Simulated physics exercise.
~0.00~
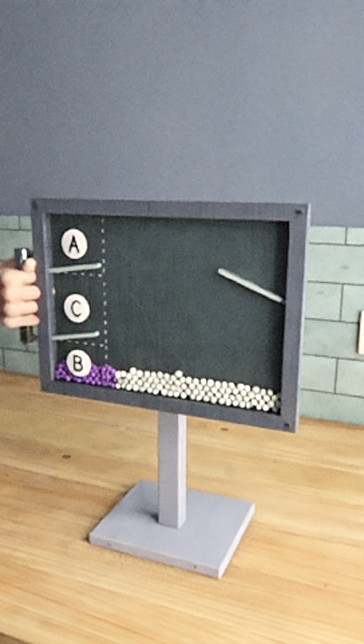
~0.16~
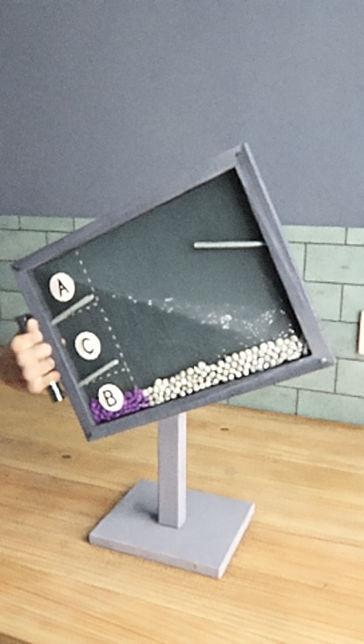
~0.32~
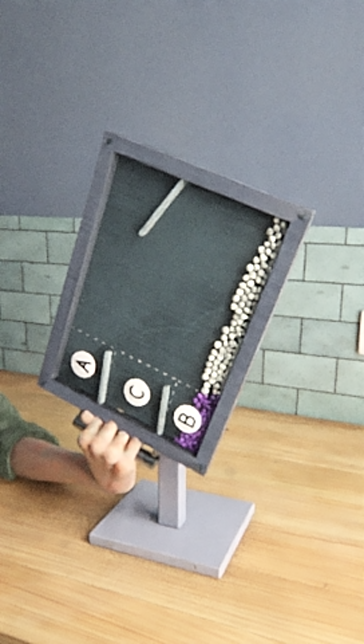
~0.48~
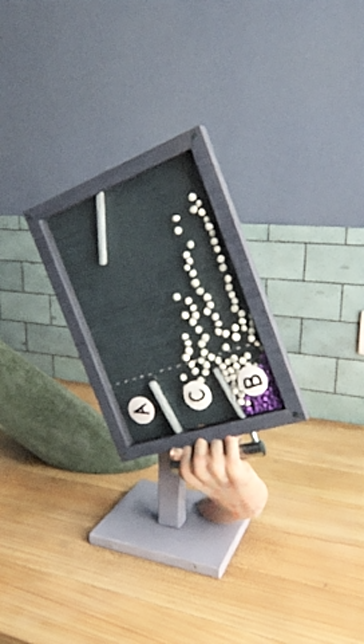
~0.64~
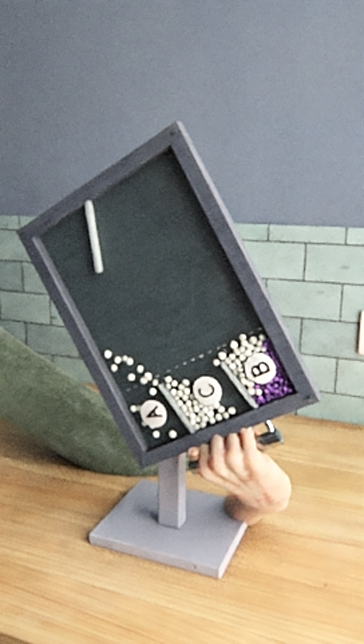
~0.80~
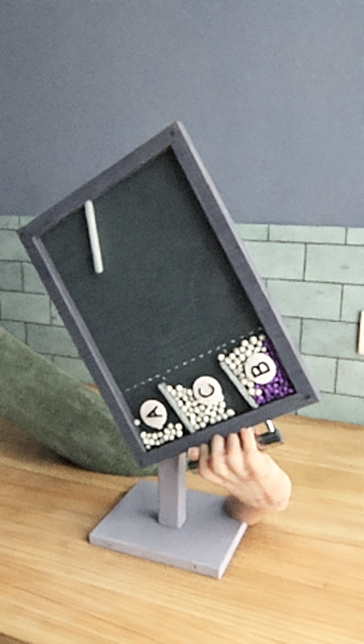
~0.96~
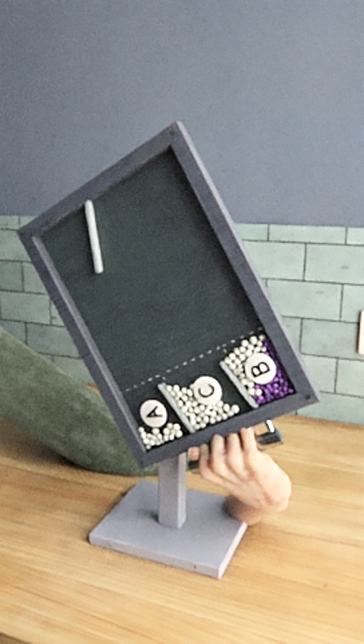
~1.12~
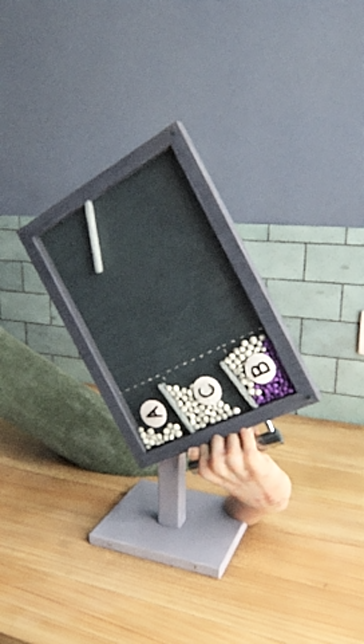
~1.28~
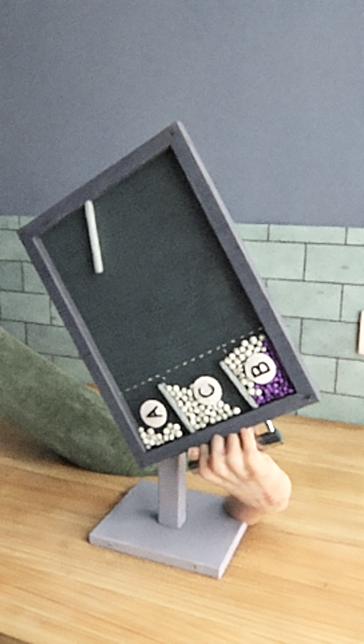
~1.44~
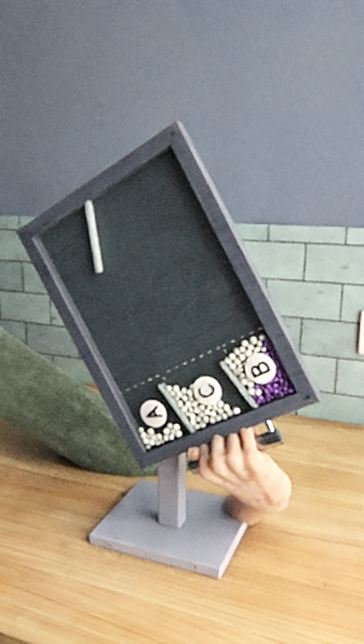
A hand-turned framed box tips anticlockwise, spilling white beads across three pockets, purple staying in B.
